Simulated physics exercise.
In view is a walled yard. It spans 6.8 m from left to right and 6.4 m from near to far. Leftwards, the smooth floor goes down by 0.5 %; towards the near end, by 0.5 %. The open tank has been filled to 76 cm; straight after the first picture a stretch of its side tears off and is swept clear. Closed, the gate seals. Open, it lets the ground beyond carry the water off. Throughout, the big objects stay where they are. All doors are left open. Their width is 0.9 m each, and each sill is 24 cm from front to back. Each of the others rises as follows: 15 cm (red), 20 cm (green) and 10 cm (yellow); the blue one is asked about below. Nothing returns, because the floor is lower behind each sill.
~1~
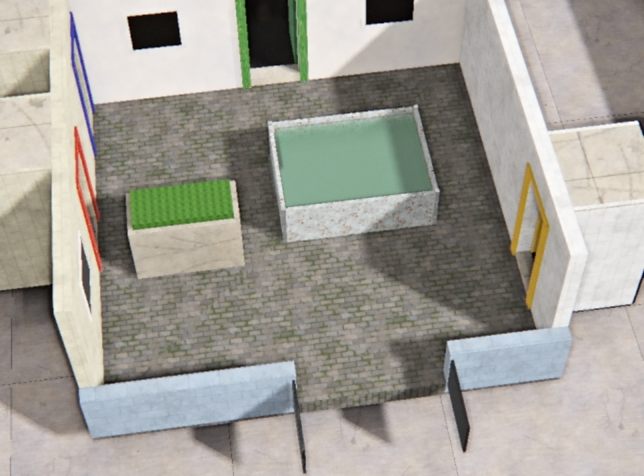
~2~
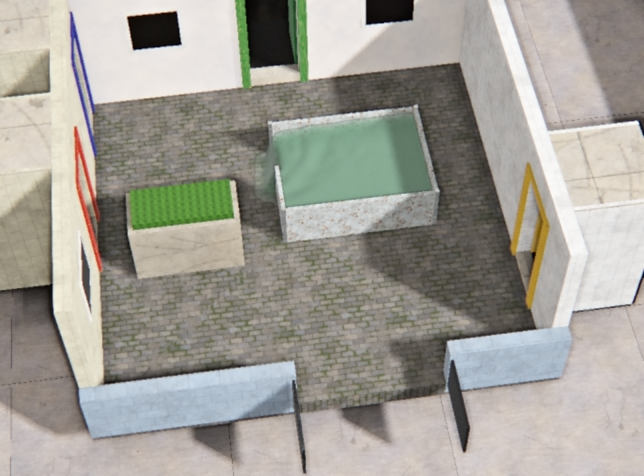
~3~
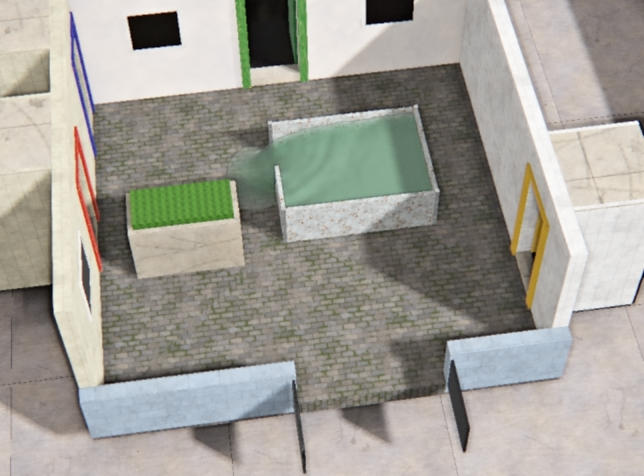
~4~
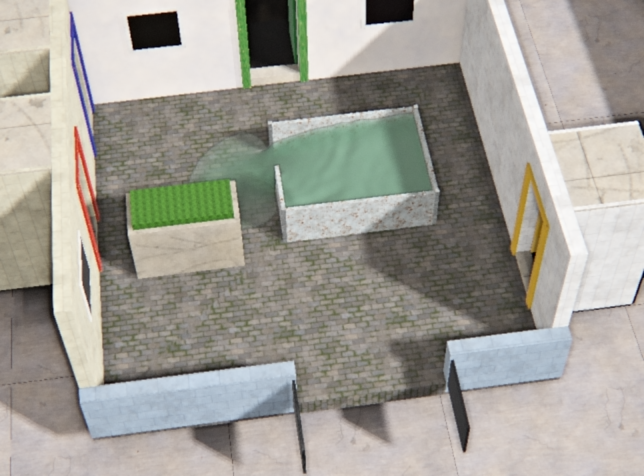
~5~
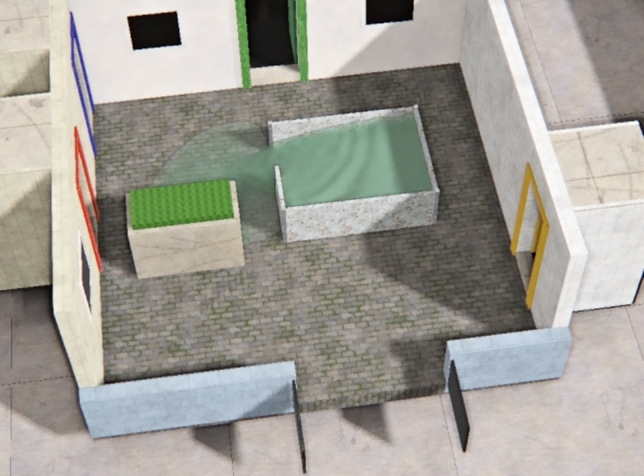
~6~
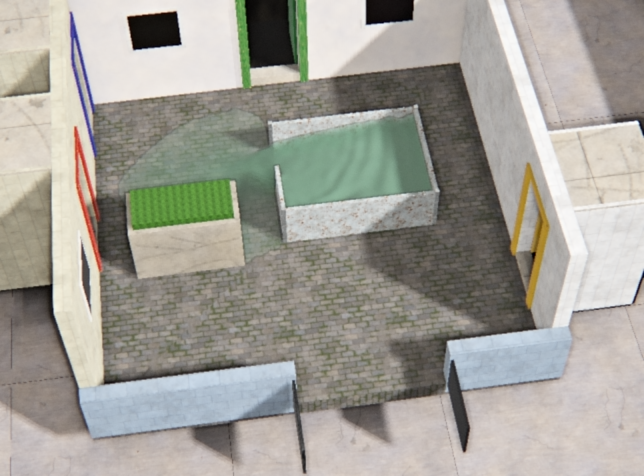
Green water pouring from the open left side of a stone tank, spreading thinly across the paved yard behind a grass-topped block.
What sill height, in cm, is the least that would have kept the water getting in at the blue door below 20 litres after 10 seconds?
The least height is about 29 cm.
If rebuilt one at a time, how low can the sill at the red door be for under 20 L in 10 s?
At the red door it takes roughly 33 centimetres.
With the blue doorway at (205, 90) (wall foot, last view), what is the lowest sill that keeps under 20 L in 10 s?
You'd want it roughly 14.0 cm high.
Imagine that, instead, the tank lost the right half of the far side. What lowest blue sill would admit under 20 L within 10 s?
It needs to be about 16 cm high.
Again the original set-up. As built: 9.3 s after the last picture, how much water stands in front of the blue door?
Roughly 14.5 cm deep.
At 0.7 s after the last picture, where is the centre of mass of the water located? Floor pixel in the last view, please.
The centre of all the water is around (303, 186).
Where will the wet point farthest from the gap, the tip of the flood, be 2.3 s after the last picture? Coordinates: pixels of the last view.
(106, 414).
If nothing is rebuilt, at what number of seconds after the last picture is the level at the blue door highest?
At roughly 1.6 s.
Then, 0.7 s after the last picture water covers 25 % of the floor, deepest (40 cm) near (263, 172); 23 cm at the blue door, 0 litres in over its 25 cm sill.
Then, 2.3 s after the last picture water covers 35 % of the floor, deepest (34 cm) near (96, 184); 30 cm at the blue door, 32 litres in over its 25 cm sill.
Then, 9.3 s after the last picture water covers 95 % of the floor, deepest (15 cm) near (106, 414); 14 cm at the blue door, 39 litres in over its 25 cm sill.
At the blue door as built, the water peaked near 38 cm, 1.5 s after the last picture.
With a sill of 26.5 cm, 30 litres would have come in within the 10 s; with 36 cm, 5 litres. So under 20 litres takes about 29 cm.
